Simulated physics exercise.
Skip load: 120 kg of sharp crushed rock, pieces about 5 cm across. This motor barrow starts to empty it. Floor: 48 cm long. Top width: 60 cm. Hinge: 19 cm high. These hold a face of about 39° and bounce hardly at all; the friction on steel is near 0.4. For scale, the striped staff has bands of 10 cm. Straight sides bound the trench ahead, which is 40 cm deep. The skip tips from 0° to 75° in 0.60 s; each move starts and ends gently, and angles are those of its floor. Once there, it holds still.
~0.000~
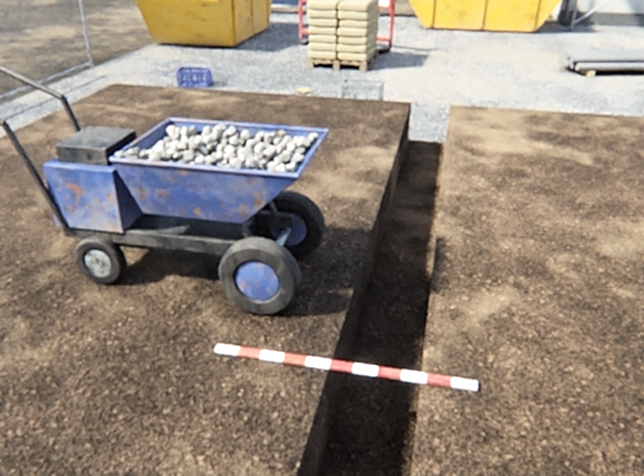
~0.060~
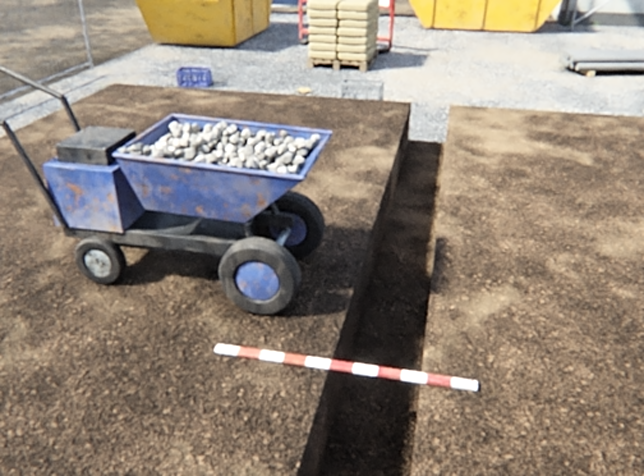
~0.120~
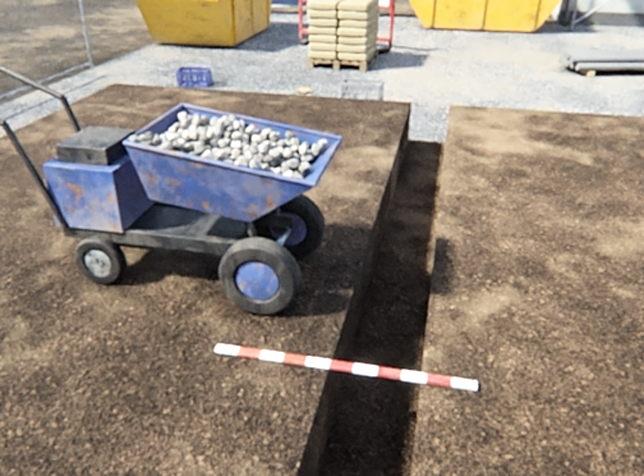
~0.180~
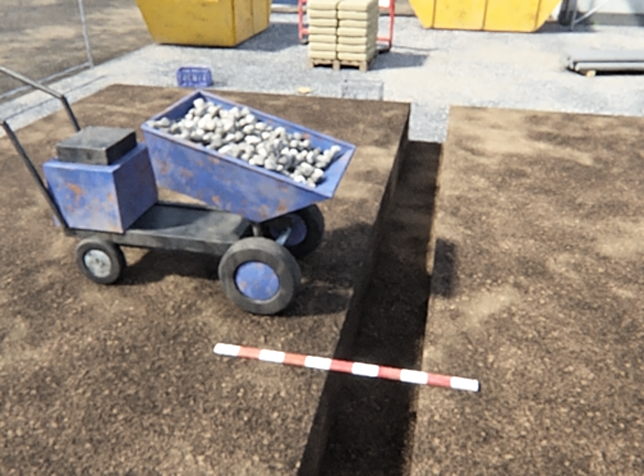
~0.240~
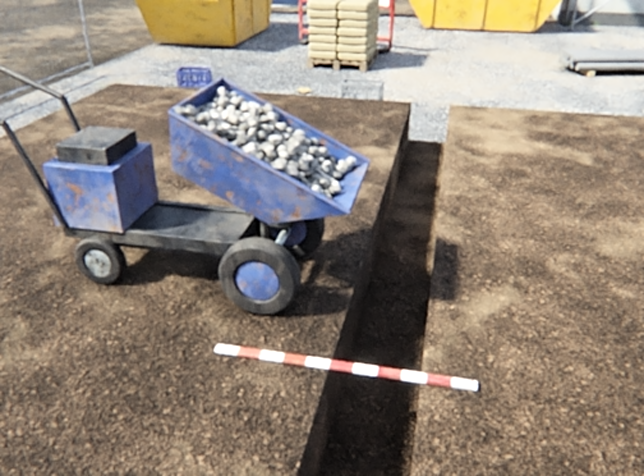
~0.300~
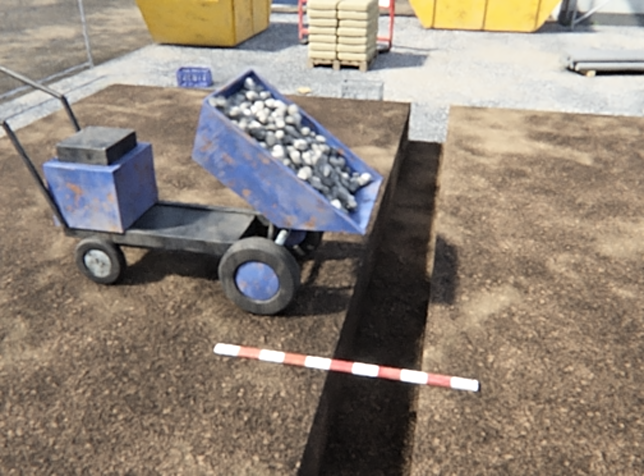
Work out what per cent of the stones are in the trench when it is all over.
It comes to roughly 48 per cent.
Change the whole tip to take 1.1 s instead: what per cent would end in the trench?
That works out at about 70 in a hundred.
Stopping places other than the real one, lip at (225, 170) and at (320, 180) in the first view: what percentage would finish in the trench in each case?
Roughly 85 percent for the first, and 30 percent for the second.
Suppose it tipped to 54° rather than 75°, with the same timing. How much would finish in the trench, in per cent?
Then about 25 per cent.
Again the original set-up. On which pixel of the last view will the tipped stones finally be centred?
I'd put it close to (437, 297).
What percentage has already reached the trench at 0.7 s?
About 25%.
After 0.4 s the floor is at 63°; 100 % in the skip; the foremost stones are at (383, 247).
After 0.7 s the floor is at 75°; 49 % in the skip, 25 % in the trench, 25 % past the trench; the foremost stones are at (471, 310).
After 1.0 s the floor is at 75°; 2 % in the skip, 46 % in the trench, 52 % past the trench; the foremost stones are past the picture's edge.
After 3.0 s the floor is at 75°; 0 % in the skip, 48 % in the trench, 52 % past the trench; the foremost stones are past the picture's edge.
